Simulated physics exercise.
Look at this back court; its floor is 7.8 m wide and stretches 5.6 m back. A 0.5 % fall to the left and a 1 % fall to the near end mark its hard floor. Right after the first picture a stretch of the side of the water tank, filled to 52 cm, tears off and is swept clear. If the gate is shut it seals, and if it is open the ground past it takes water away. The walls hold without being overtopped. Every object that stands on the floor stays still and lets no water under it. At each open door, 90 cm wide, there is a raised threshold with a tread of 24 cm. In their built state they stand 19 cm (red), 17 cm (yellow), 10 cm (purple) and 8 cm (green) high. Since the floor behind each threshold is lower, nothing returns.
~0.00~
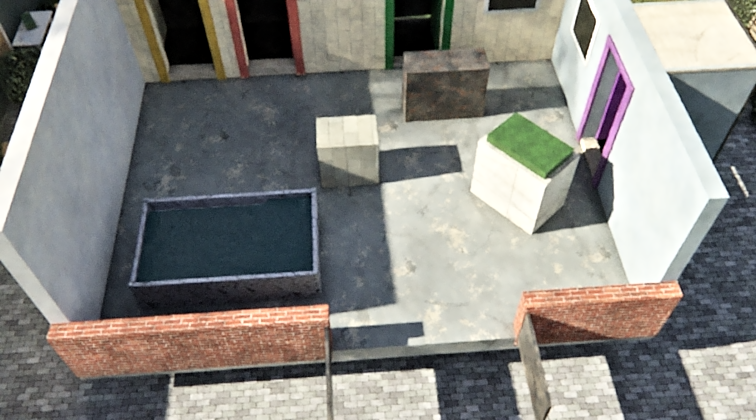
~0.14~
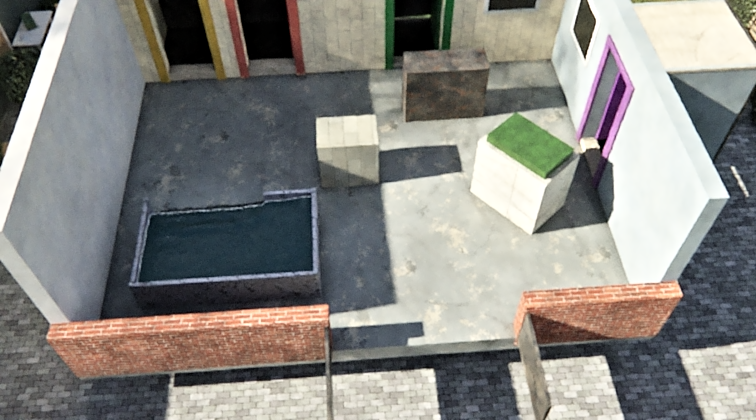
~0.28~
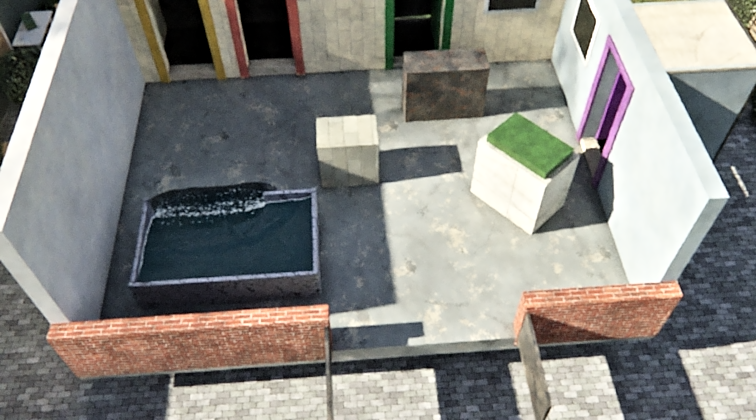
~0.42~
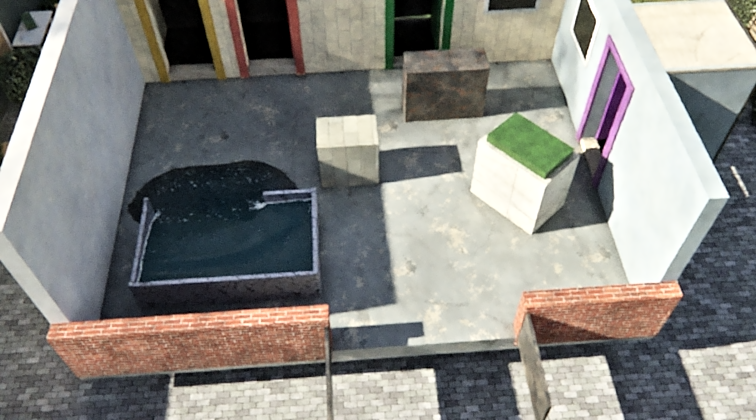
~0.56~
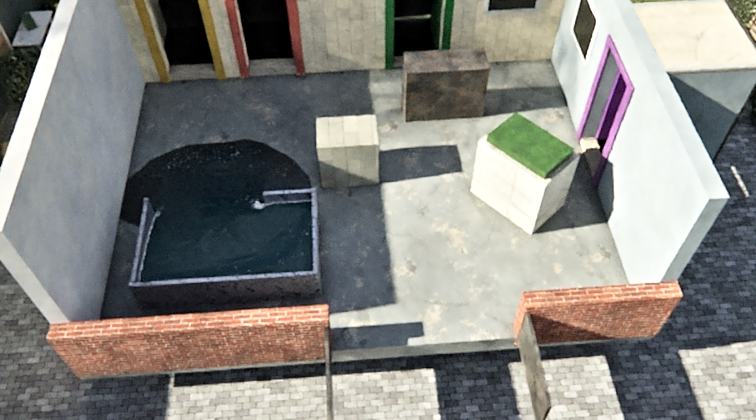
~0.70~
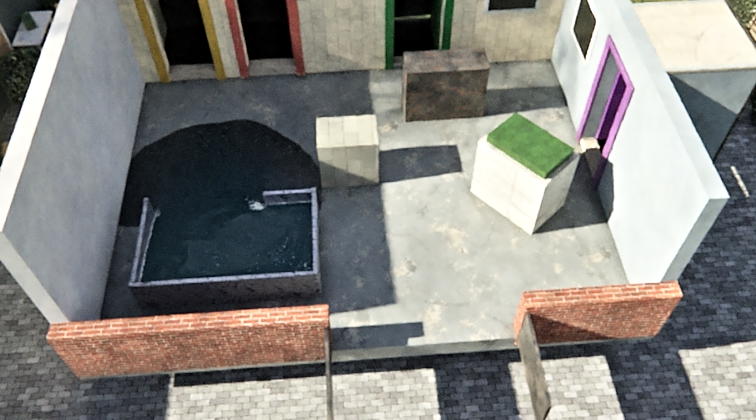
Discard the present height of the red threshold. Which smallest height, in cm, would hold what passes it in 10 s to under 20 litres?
It would have to be roughly 14.5 cm high.
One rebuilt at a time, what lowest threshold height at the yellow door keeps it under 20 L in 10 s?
At the yellow door it takes roughly 23 centimetres.
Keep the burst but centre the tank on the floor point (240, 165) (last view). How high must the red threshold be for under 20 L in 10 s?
Roughly 22 centimetres.
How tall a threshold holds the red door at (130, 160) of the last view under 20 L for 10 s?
Minimum: Close to 12.5 cm.
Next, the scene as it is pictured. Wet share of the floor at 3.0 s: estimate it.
Around 30 per cent of the floor.
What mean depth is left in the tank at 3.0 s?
It averages roughly 16 centimetres.
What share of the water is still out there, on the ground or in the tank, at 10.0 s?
I'd put it at about 94 per cent.
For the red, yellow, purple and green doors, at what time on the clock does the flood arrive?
The red door at 1.2 s, the yellow door at 1.1 s, the purple door at 6.0 s, the green door at 2.6 s.
After 1.4 s water covers 25 % of the floor, deepest (26 cm) near (213, 79); 6 cm at the red door, 0 litres in over its 19 cm threshold.
After 3.0 s water covers 30 % of the floor, deepest (28 cm) near (160, 115); 16 cm at the red door, 2 litres in over its 19 cm threshold.
After 10.0 s water covers 90 % of the floor, deepest (12 cm) near (637, 313); 3 cm at the red door, 2 litres in over its 19 cm threshold.
At the red door as built, the water arrived by 1.3 s and peaked near 21 cm at 2.0 s.
With a threshold of 12 cm, 39 litres would have come in within the 10 s; with 16 cm, 11 litres. So under 20 litres takes about 14.5 cm.
